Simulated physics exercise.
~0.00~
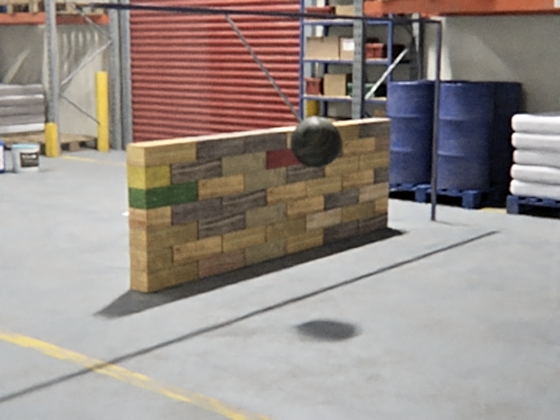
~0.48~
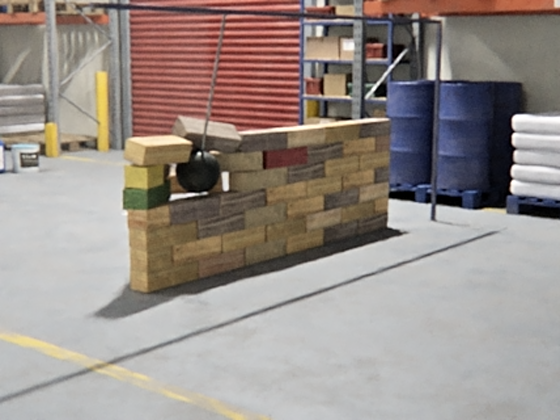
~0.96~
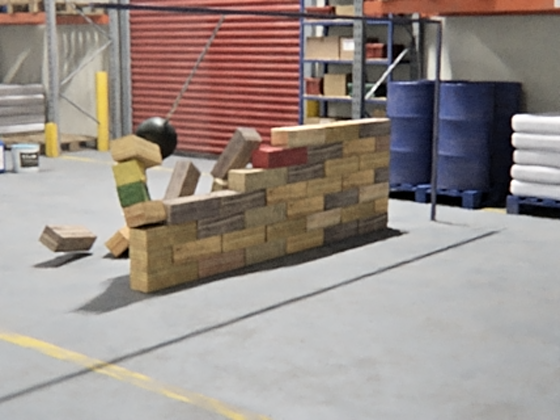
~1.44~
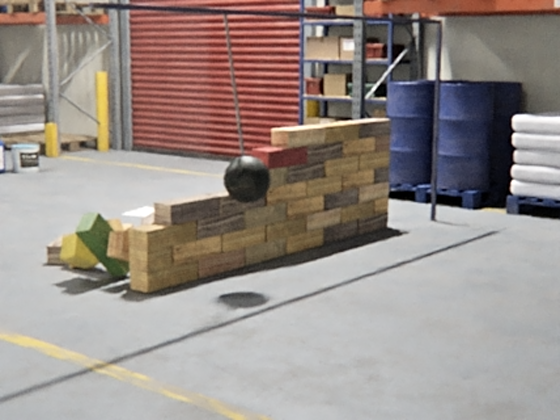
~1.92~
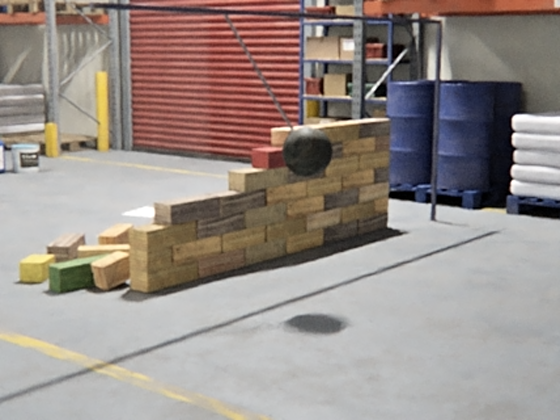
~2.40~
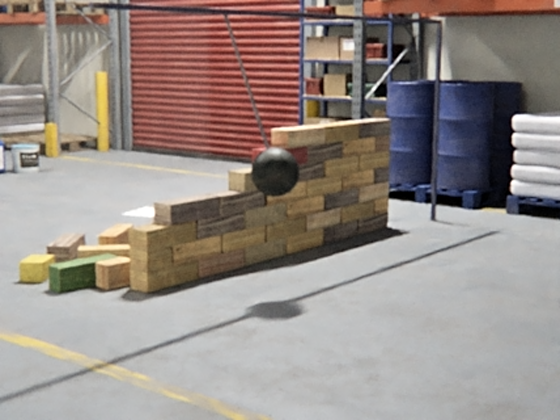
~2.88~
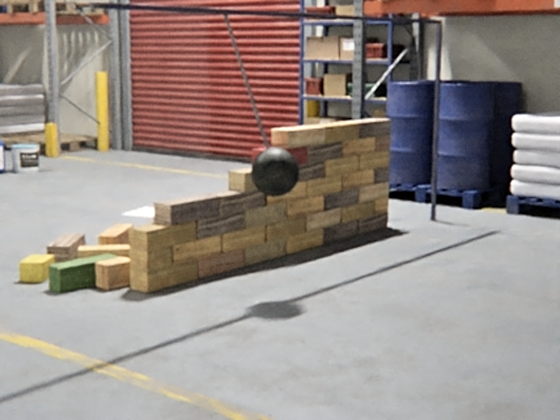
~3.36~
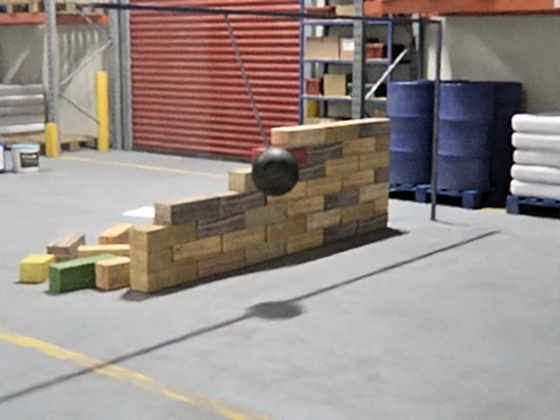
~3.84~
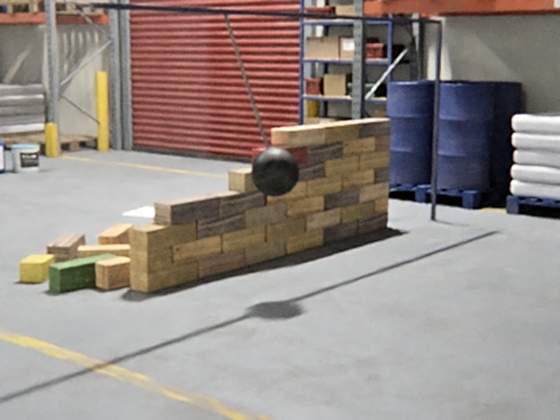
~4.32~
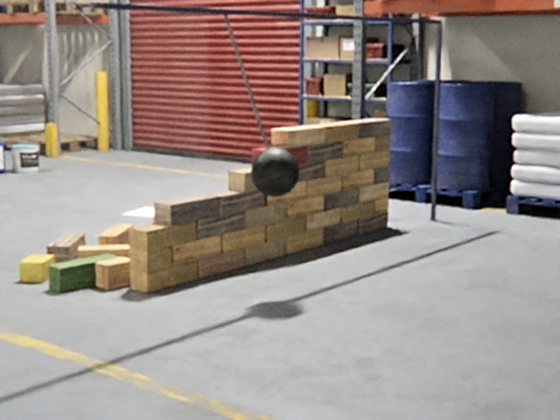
In this clip, a dark ball on a line swings leftward into a loose wall of wooden blocks in a warehouse, knocking down its upper left part. The green and yellow blocks tumble to the floor, while the red one stays and the ball comes to rest against the wall.
